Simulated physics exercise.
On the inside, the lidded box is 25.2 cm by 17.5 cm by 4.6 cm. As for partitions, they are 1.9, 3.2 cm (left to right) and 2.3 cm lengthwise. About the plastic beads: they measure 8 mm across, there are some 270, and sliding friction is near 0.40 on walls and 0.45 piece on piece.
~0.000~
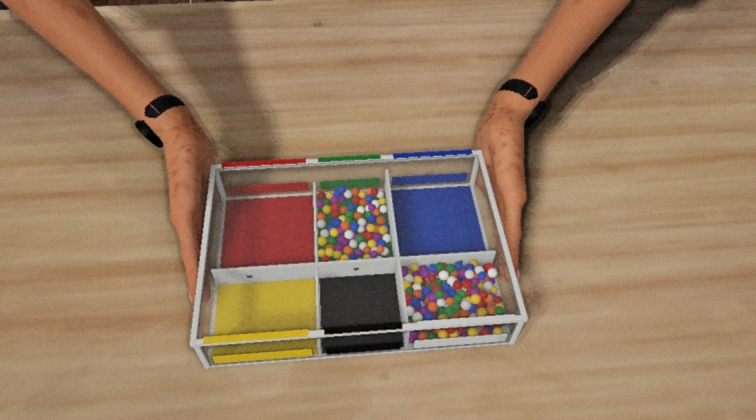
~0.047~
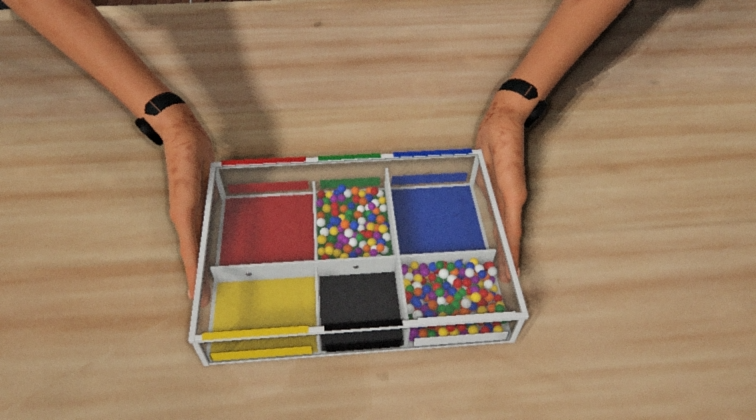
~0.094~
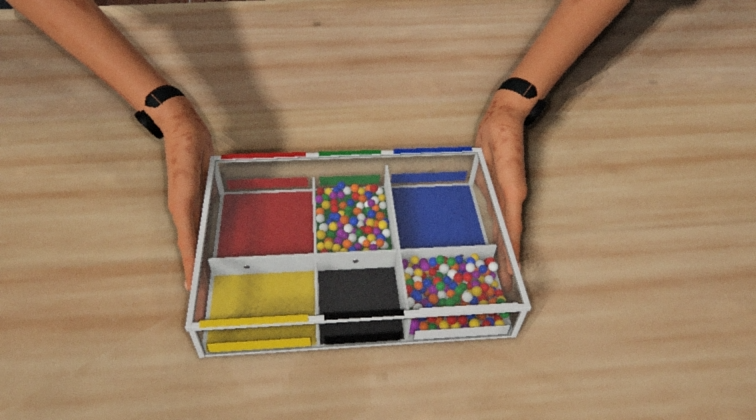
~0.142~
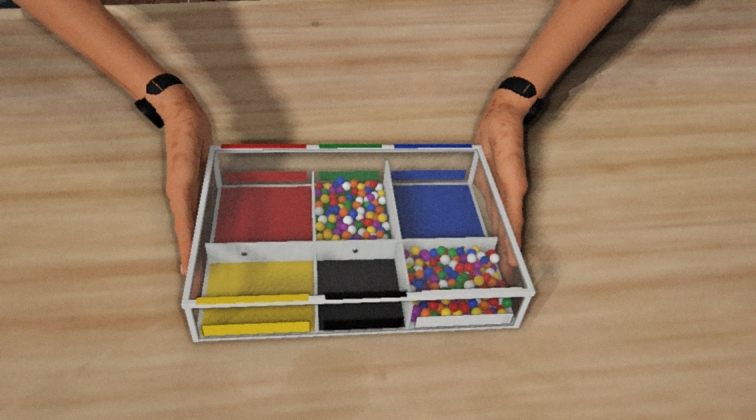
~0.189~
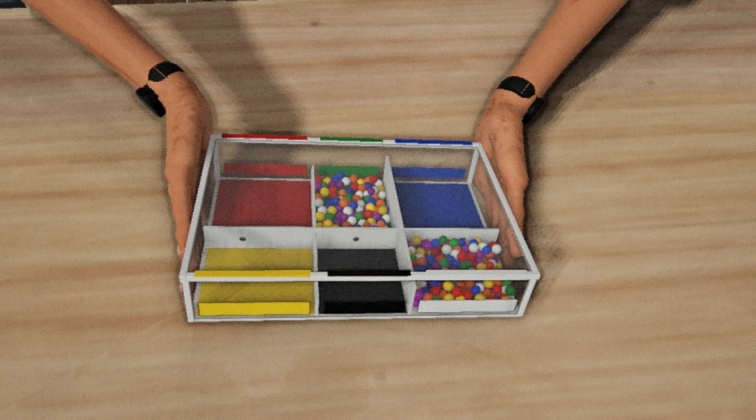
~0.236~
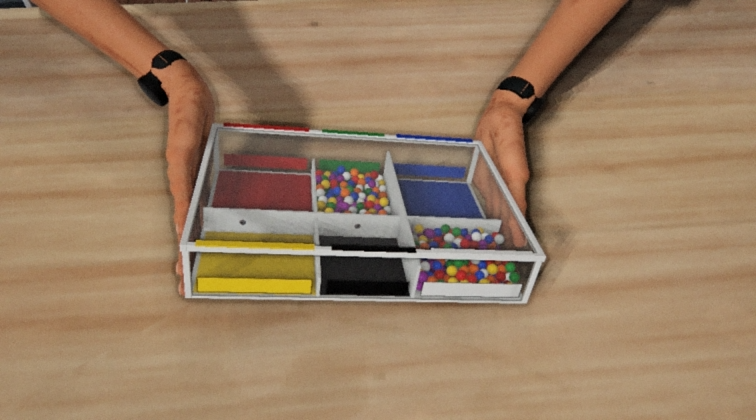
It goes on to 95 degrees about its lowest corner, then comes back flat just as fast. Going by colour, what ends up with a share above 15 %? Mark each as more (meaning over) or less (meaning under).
Red - less; blue - more; green - more; yellow - less; white - less; black - less.
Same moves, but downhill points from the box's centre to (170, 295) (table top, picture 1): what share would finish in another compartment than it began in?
I'd say close to 50 %.
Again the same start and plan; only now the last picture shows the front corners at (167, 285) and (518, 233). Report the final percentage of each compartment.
Each compartment ends with this per cent: Red 30, blue 30, green 35, yellow 0, white 5 and black 0.
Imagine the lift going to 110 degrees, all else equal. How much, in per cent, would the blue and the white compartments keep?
In per cent, blue 65 and white 5.
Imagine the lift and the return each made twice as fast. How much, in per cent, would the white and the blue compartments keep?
Expect white at 20 percent and blue at 50 percent.
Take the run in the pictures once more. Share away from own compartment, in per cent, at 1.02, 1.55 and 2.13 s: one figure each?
Sequence: 30 / 55 / 60.
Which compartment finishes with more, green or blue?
That would be the blue compartment.
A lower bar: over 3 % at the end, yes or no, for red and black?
Checking red: It falls short; checking black: It falls short.
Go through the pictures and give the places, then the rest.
The first frame shows box tilt 0 degrees, front corners at (197, 341) and (521, 316); green 35 %, white 65 %.
The second frame shows box tilt 1 degrees, front corners at (196, 337) and (522, 314).
The third frame shows box tilt 4 degrees, front corners at (193, 325) and (524, 305), lowest corner right back.
The fourth frame shows box tilt 9 degrees, front corners at (189, 302) and (528, 290), lowest corner right back.
The fifth frame shows box tilt 14 degrees, front corners at (187, 275) and (533, 274), lowest corner right back.
The sixth frame shows box tilt 19 degrees, front corners at (187, 245) and (538, 256), lowest corner right back; green 35 %, white 65 %. The box's pace is about 110 degrees a second.
After 1.02 s, tilt 95 degrees; blue 30 %, green 35 %, white 35 %.
After 1.55 s, tilt 41 degrees; blue 55 %, green 35 %, white 10 %.
After 2.13 s, tilt 0 degrees; blue 60 %, green 30 %, white 10 %.
In the end, at 2.8 s, red 0 %, blue 60 %, green 30 %, yellow 0 %, white 10 %, black 0 %.
